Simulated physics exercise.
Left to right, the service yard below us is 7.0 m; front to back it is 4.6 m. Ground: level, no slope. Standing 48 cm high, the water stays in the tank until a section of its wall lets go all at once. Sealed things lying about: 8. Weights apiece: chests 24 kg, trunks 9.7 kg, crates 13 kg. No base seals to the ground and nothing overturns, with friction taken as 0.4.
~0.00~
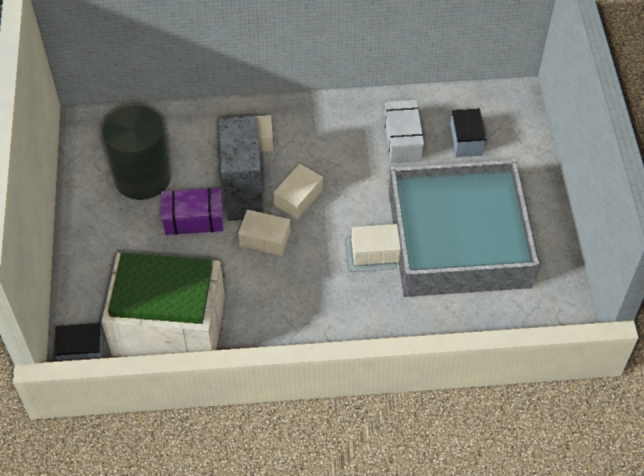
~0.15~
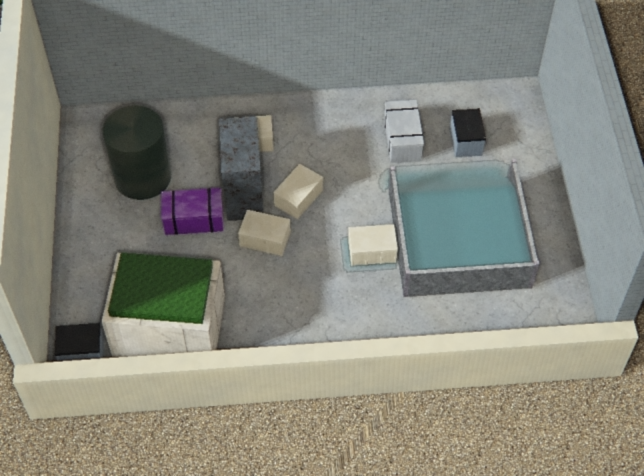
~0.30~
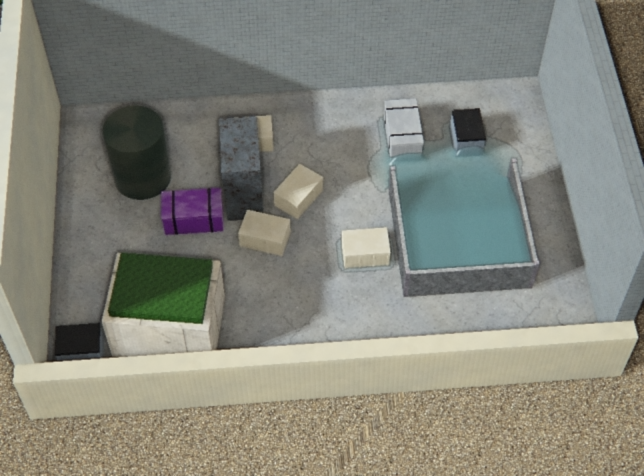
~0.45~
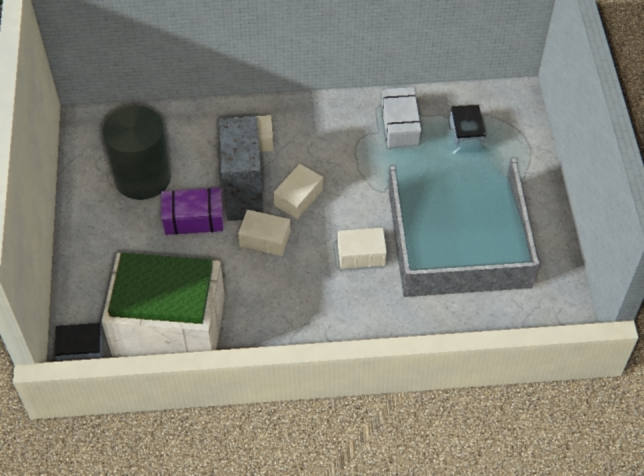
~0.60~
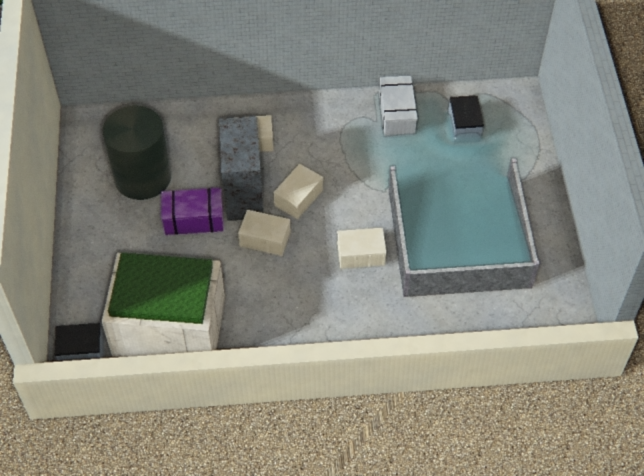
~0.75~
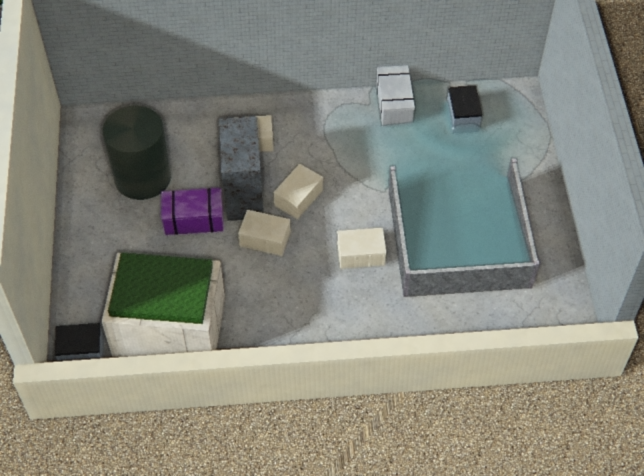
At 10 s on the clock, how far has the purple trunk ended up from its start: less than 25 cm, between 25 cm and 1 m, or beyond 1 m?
Distance: Middling.
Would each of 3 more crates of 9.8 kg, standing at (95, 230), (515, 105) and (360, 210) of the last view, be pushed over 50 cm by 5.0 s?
In order: Below it, above it, below it.
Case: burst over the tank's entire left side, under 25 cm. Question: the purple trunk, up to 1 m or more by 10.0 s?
The purple trunk simply gets swept away.
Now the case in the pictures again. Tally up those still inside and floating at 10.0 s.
The number is 2.
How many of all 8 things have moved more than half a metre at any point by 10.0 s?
The count comes to 5.
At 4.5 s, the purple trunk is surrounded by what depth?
The depth there is around 1 cm.
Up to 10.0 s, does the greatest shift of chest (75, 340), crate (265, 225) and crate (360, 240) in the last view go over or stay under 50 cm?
Well, going one by one, it's not that far, not that far and not that far.
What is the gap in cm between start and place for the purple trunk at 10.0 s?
Measured offset: Near 50 cm.
After 2.0 s the purple trunk is near (191, 203), 0.0 m from its start, aground; 2 afloat.
After 4.5 s the purple trunk is near (191, 203), 0.0 m from its start, aground; 1 afloat.
After 7.0 s the purple trunk is near (174, 233), 0.5 m from its start, afloat; 2 afloat.
After 10.0 s the purple trunk is near (200, 235), 0.5 m from its start, afloat; 2 afloat.
